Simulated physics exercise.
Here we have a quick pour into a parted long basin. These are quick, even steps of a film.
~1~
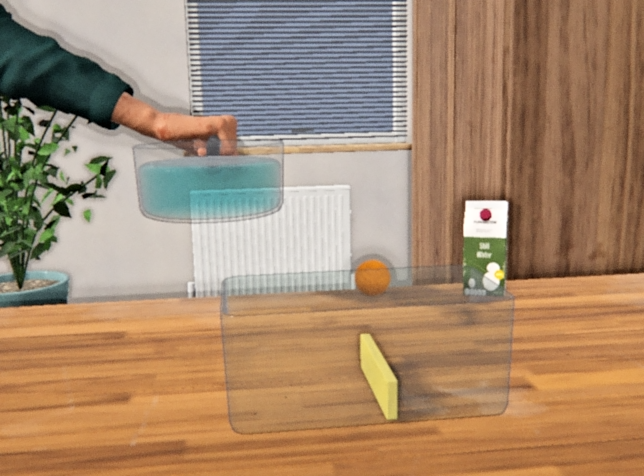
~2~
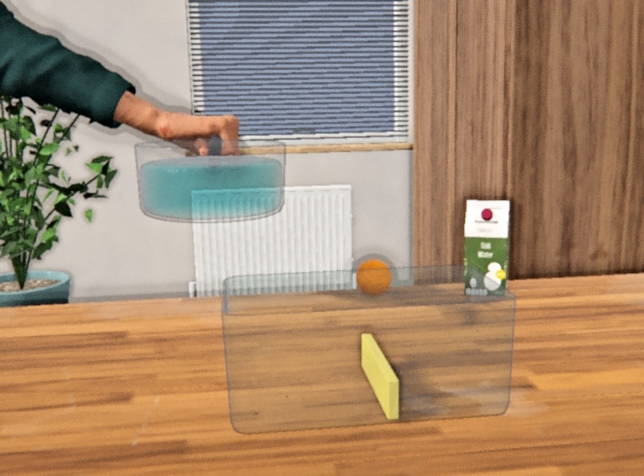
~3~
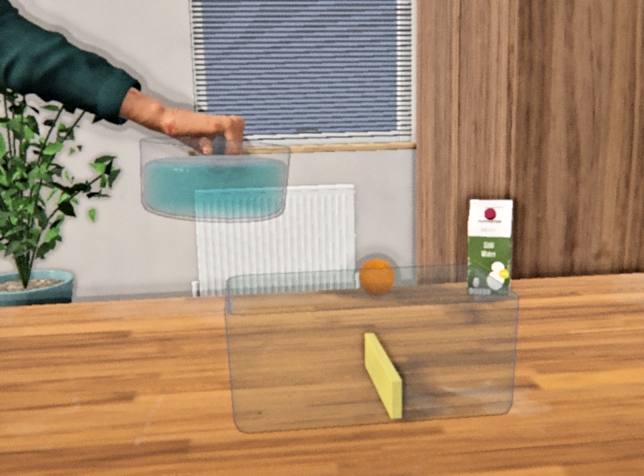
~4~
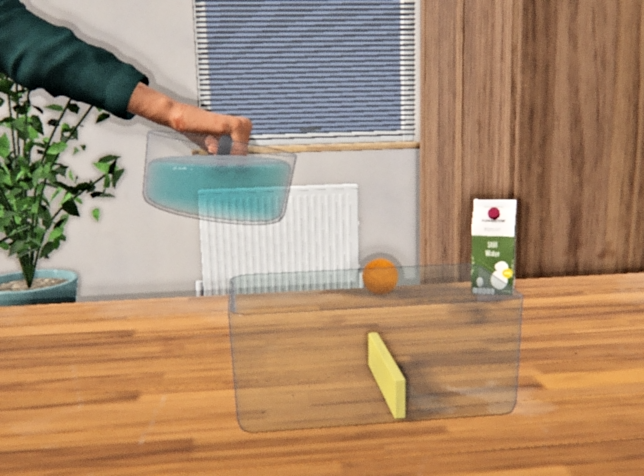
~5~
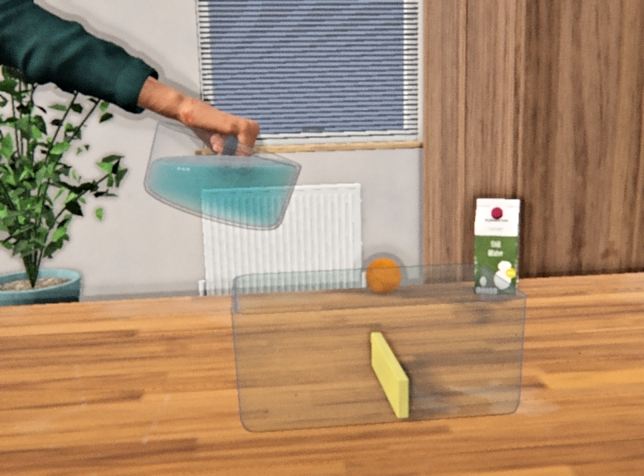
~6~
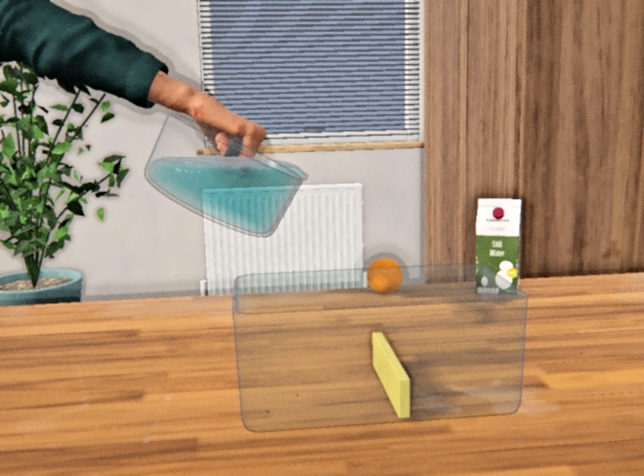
The clip opens with a hand holding a clear container of blue-green liquid, nearly level, above and left of a long transparent basin with a yellow divider on a wooden table. The hand shifts slightly right, then tilts the container steadily down to the right, the liquid gathering toward its lowered side.
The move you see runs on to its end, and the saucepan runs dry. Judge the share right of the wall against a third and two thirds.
In the end under a third is right of the wall.
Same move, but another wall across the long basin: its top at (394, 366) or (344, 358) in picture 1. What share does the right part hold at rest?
The first gives 20 %, the second 45 %.
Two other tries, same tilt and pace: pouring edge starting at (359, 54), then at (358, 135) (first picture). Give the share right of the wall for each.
In turn 80 and 75 in a hundred.
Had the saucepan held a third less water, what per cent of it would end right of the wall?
It comes to 5 per cent or so.
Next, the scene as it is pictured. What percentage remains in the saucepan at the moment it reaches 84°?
Close to 35 per cent.
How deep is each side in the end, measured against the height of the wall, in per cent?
Left: 70 %. Right: 10 %.
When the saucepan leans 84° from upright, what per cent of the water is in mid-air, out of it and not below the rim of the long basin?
Some 35 per cent.
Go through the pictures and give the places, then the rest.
Tilt 0°; pouring edge (282, 144); surface from (139, 165) to (280, 161); the long basin's rim runs from (223, 297) to (491, 282); the wall's top is at (377, 357), in the first picture.
Tilt 1°; pouring edge (284, 145); surface from (142, 164) to (282, 161), in the second picture.
Tilt 5°; pouring edge (289, 150); surface from (145, 163) to (286, 162), in the third picture.
Tilt 11°; pouring edge (295, 157); surface from (149, 161) to (291, 162), in the fourth picture.
Tilt 19°; pouring edge (300, 167); surface from (152, 162) to (298, 164), in the fifth picture.
Tilt 29°; pouring edge (301, 180); surface from (150, 161) to (299, 172); 2 per cent is over the edge, in the sixth picture.
A moment on, the saucepan is tipped on its side and 33 per cent is still to pour, 30 is left of the wall and 0 right of it.
Next, the saucepan is tipped on its side and 8 per cent is still to pour, 83 is left of the wall and 2 right of it.
Then the saucepan is tipped on its side and 1 per cent is still to pour, 90 is left of the wall and 5 right of it.
Later the saucepan is tipped on its side and 0 per cent is still to pour, 92 is left of the wall and 6 right of it.
Finally, 92 per cent lies left of the wall, 7 right of it and 1 outside.
